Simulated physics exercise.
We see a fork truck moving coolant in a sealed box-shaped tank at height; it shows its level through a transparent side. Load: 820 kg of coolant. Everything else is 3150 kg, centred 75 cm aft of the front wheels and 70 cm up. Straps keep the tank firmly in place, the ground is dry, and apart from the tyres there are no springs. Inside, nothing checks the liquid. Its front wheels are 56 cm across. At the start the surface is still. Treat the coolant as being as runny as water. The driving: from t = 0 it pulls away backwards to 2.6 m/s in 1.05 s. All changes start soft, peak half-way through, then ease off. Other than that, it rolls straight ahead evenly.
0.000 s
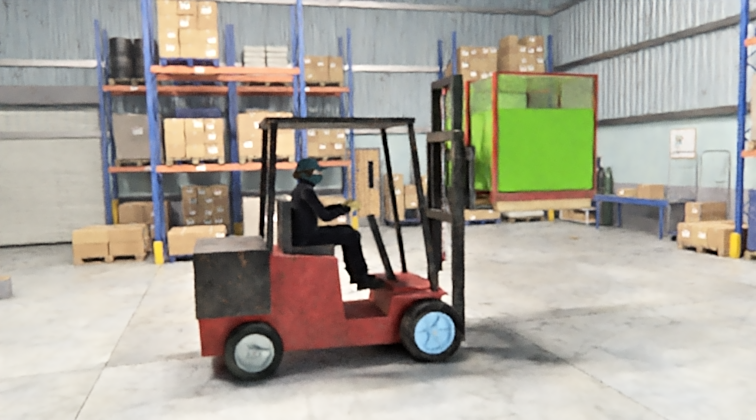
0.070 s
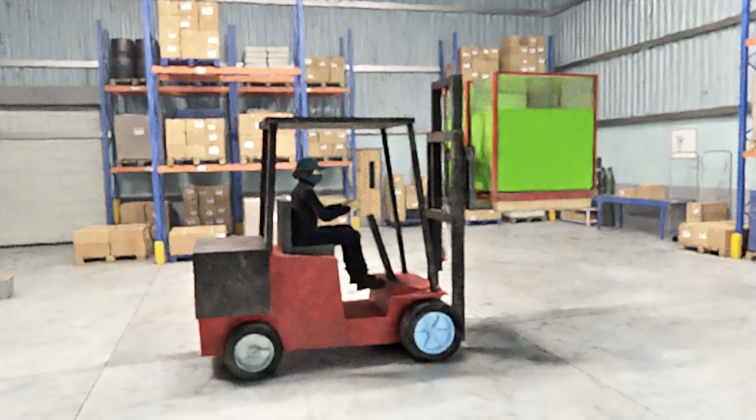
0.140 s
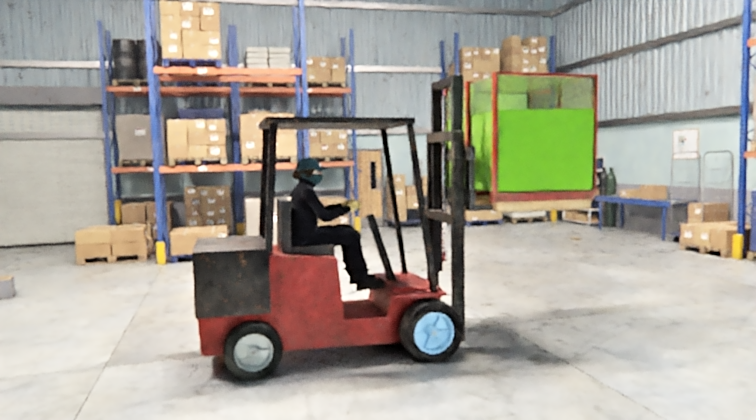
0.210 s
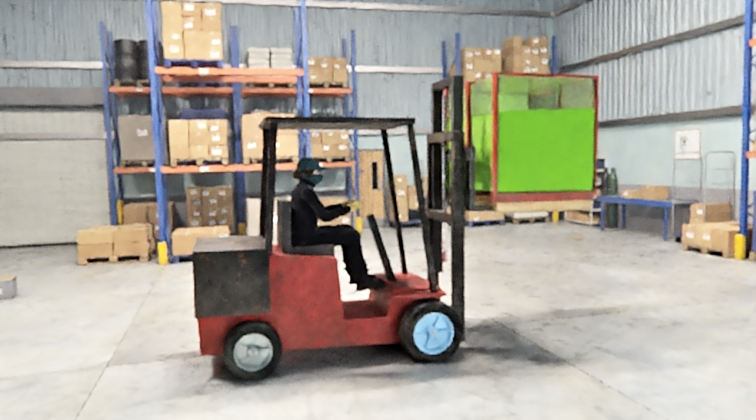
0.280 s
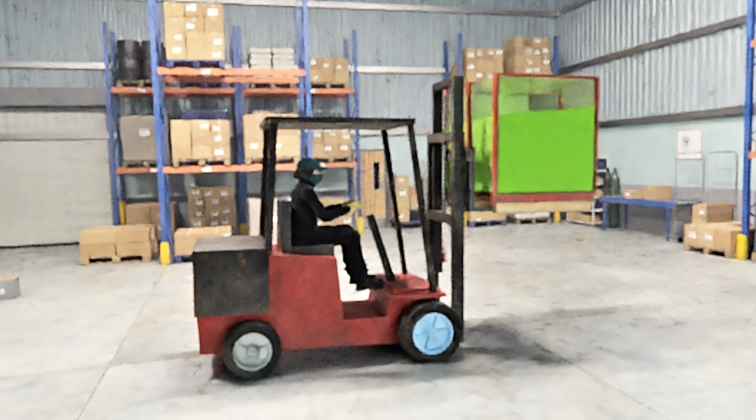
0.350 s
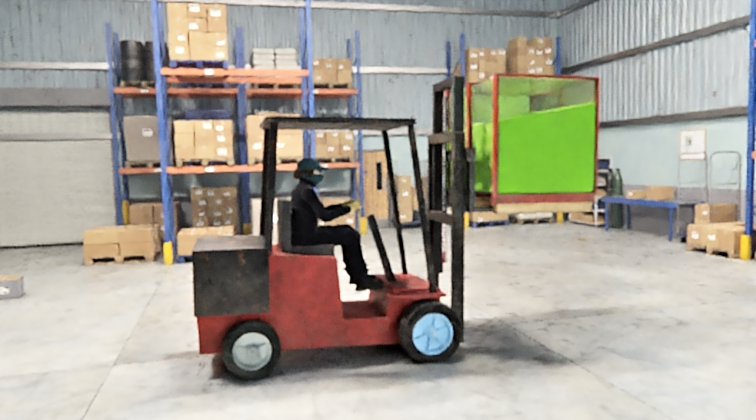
A red forklift with a black rear block and a driver in dark clothes and helmet stands side-on, facing right, in a warehouse of box-laden blue and orange shelves. Raised at its black mast is a clear-sided, red-framed tank of bright green liquid. The background slides slightly right as the camera keeps level with the slowly reversing forklift, and the liquid's surface shifts, ending higher towards the right.
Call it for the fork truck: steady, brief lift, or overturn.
Brief lift.
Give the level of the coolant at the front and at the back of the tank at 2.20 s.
Front 94 cm and back 68 cm.
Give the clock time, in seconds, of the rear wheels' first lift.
Close to 0.55 seconds on the clock.
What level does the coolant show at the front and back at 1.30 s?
Front: 68 cm; back: 78 cm.
By 0.55 s the lean is 1° nose down, the rear 2 cm in the air; the liquid stands 54 cm at the back and 88 cm at the front.
By 1.05 s the lean is 3° nose down, the rear 8 cm in the air; the liquid stands 57 cm at the back and 83 cm at the front.
By 1.30 s the lean is 1° nose down, the rear 3 cm in the air; the liquid stands 77 cm at the back and 67 cm at the front.
By 2.20 s the lean is 0°, wheels down; the liquid stands 67 cm at the back and 95 cm at the front.
By 4.03 s all wheels are down again; the highest lift was 8 cm and the largest lean 3°.
